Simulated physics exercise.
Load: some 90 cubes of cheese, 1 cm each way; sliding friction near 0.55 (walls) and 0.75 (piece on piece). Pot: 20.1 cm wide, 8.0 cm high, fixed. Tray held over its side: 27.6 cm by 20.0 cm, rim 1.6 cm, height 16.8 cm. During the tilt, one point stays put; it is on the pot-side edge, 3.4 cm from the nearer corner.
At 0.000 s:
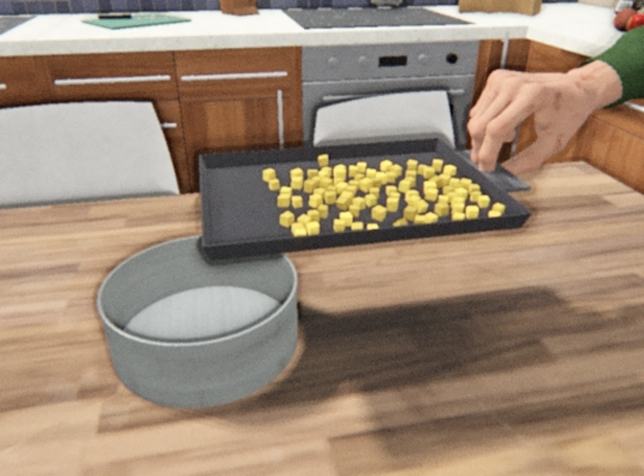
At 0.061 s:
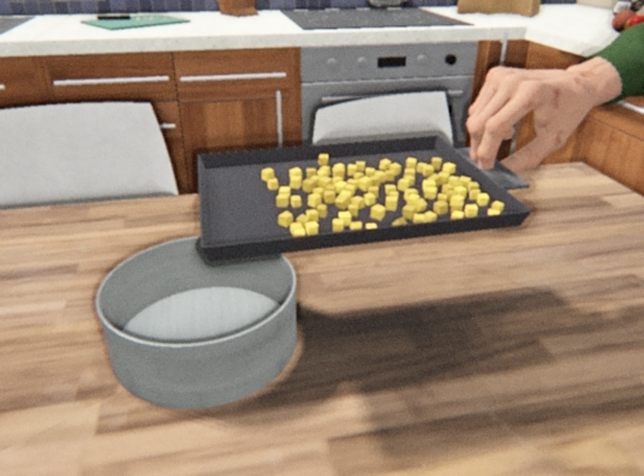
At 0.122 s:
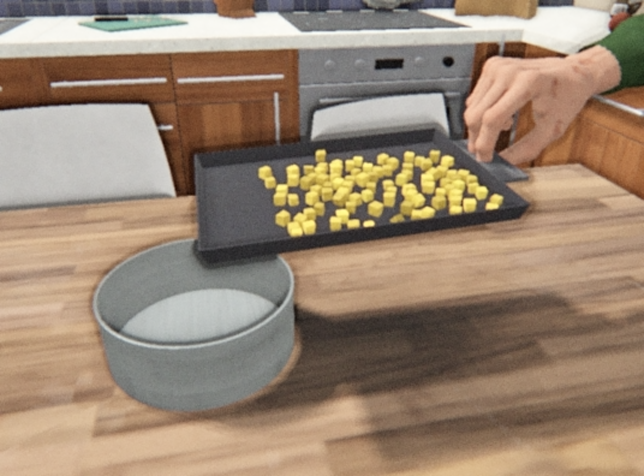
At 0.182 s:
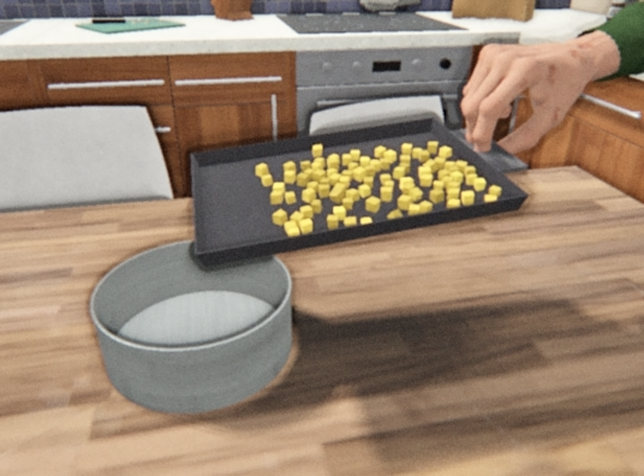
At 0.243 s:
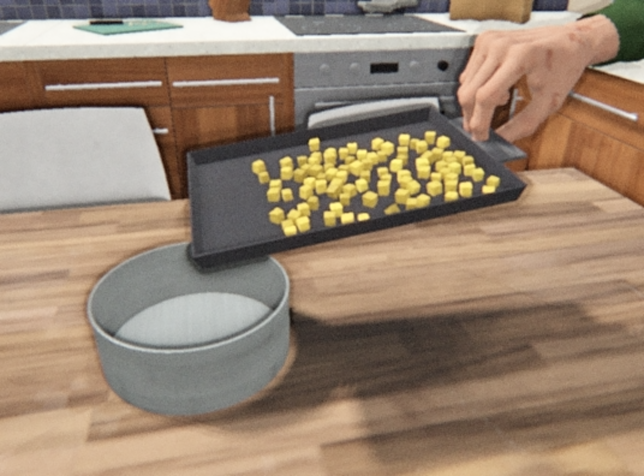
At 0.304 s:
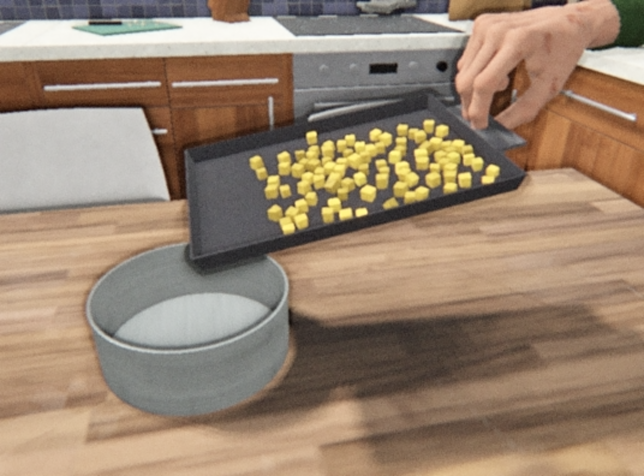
Dark tray of yellow cheese cubes tilting gradually down to the left as a hand raises its right end beside a grey pot.
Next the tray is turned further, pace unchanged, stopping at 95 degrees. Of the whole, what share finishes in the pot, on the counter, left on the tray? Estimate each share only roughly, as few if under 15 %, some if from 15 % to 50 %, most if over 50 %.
Roughly: Pot some, counter most, tray few.
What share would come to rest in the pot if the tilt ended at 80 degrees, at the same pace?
I'd put it at close to 15 per cent.
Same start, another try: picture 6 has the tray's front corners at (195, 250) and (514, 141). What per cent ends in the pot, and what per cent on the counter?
Pot 75; counter 25.
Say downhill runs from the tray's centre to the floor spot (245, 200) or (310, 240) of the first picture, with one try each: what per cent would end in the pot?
I'd put it at about 85 per cent for the first tilt and about 0 per cent for the second.
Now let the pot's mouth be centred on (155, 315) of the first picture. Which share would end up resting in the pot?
85 %.
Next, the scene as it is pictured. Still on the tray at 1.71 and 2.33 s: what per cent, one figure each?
Sequence: 45; 5.
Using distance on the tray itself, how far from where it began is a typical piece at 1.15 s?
Roughly 14 cm.
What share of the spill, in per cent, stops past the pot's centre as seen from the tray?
Share: Close to 80 %.
After 1.15 s, tilt 50 degrees; the tray holds 90 %, the pot 0 %.
Then, at 1.71 s, tilt 76 degrees; the tray holds 45 %, the pot 10 %.
Then, at 2.33 s, tilt 95 degrees; the tray holds 5 %, the pot 20 %.
By 3.4 s all is still; pot 25 %, counter 75 %, tray 0 %.
